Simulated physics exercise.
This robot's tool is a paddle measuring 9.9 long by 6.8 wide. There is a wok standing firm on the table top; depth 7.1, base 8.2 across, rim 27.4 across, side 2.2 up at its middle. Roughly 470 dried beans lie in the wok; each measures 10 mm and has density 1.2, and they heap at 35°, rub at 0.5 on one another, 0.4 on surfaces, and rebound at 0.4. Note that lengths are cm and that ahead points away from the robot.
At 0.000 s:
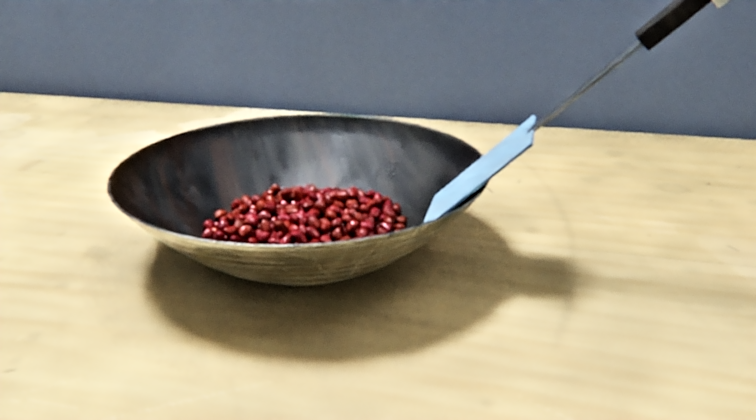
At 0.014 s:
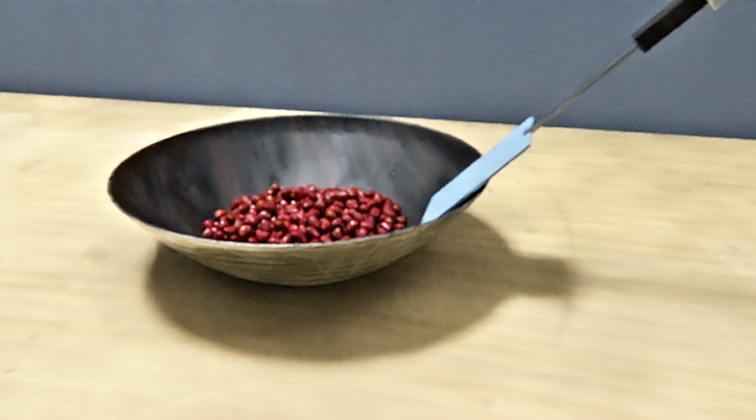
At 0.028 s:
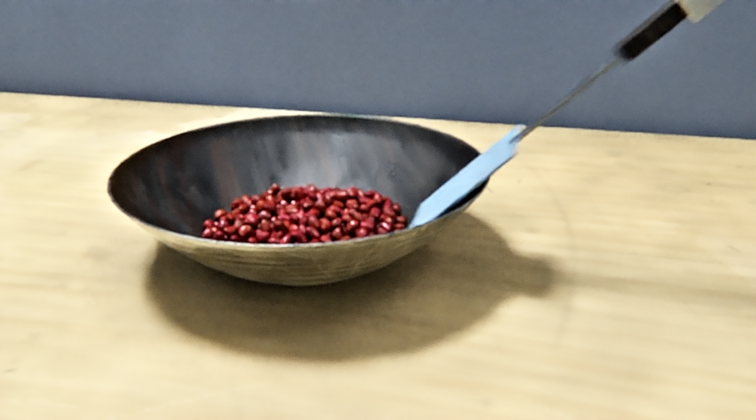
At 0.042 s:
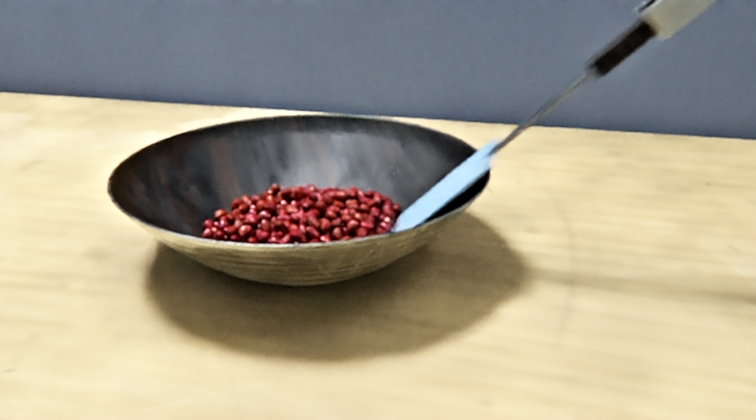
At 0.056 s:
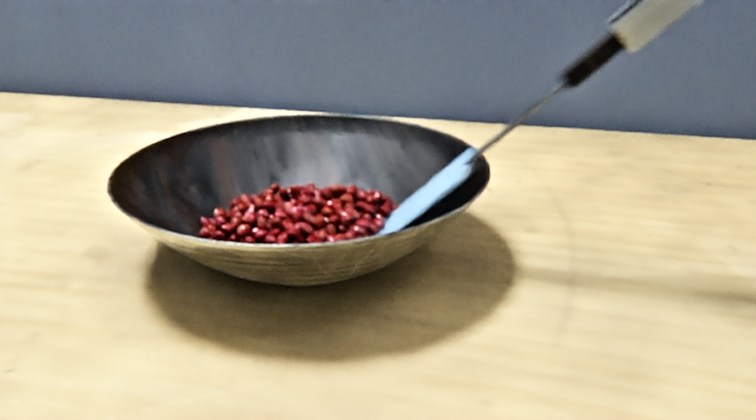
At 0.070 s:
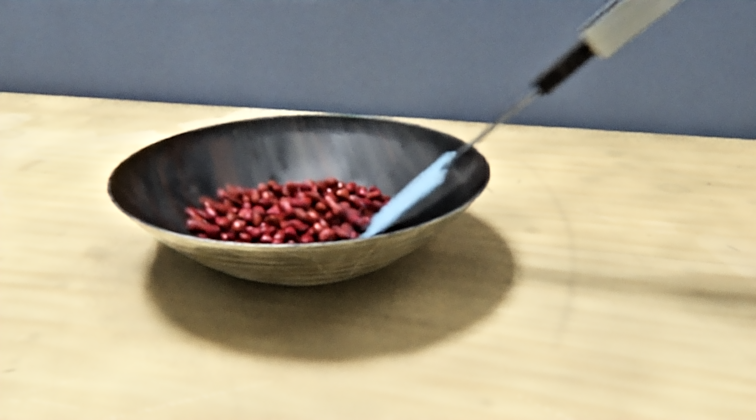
A light blue paddle on a thin rod with a dark and pale handle moves down and left inside the right side of a dark wok on a wooden table, then pushes the heaped red beans slightly leftward.
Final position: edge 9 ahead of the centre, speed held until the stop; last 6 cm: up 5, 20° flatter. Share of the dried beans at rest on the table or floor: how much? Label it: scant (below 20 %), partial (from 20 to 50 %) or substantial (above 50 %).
Partial (from 20 to 50 %).
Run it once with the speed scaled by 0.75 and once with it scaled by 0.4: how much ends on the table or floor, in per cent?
About 20 and 5 per cent.
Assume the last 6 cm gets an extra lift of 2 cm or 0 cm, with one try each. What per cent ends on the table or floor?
I'd say close to 40 percent for the first and close to 30 percent for the second.
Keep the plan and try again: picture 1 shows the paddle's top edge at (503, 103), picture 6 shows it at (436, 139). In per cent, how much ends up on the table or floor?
Close to 20 in a hundred.
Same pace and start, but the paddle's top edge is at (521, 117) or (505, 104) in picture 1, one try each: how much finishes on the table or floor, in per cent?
Some 30 and 35 per cent.
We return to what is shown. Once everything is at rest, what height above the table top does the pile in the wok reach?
It reaches roughly 6.0 cm.
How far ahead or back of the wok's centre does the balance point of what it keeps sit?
It sits near 3.5 centimetres ahead of centre.
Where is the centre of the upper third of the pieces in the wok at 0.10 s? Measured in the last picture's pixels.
(272, 201).
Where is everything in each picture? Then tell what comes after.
In the first picture, the paddle top edge at (534, 129), sloping 45°; upper third of the load around (310, 220), from x 210 to 400, top at y 190; 467 in the wok.
In the second picture, the paddle top edge at (531, 131), sloping 45°; upper third of the load around (310, 220), from x 210 to 400, top at y 190.
In the third picture, the paddle top edge at (517, 139), sloping 45°; upper third of the load around (310, 220), from x 210 to 400, top at y 190.
In the fourth picture, the paddle top edge at (493, 152), sloping 45°; upper third of the load around (310, 219), from x 210 to 400, top at y 190.
In the fifth picture, the paddle top edge at (468, 162), sloping 45°; upper third of the load around (308, 218), from x 205 to 395, top at y 190.
In the sixth picture, the paddle top edge at (445, 167), sloping 45°; upper third of the load around (299, 212), from x 190 to 395, top at y 185; 467 in the wok.
After 0.10 s, sloping 45°, highest piece 9 above the table; 467 in the wok.
After 0.14 s, sloping 40°, highest piece 11 above the table; 467 in the wok.
After 0.36 s, sloping 25°, highest piece 24 above the table; 332 in the wok, 45 on the table or floor, 90 on the blade or in flight.
After 1.41 s, sloping 25°, highest piece 6 above the table; 331 in the wok, 136 on the table or floor.
In the end, 331 in the wok, 136 on the table or floor. That is 29 % on the table or floor.
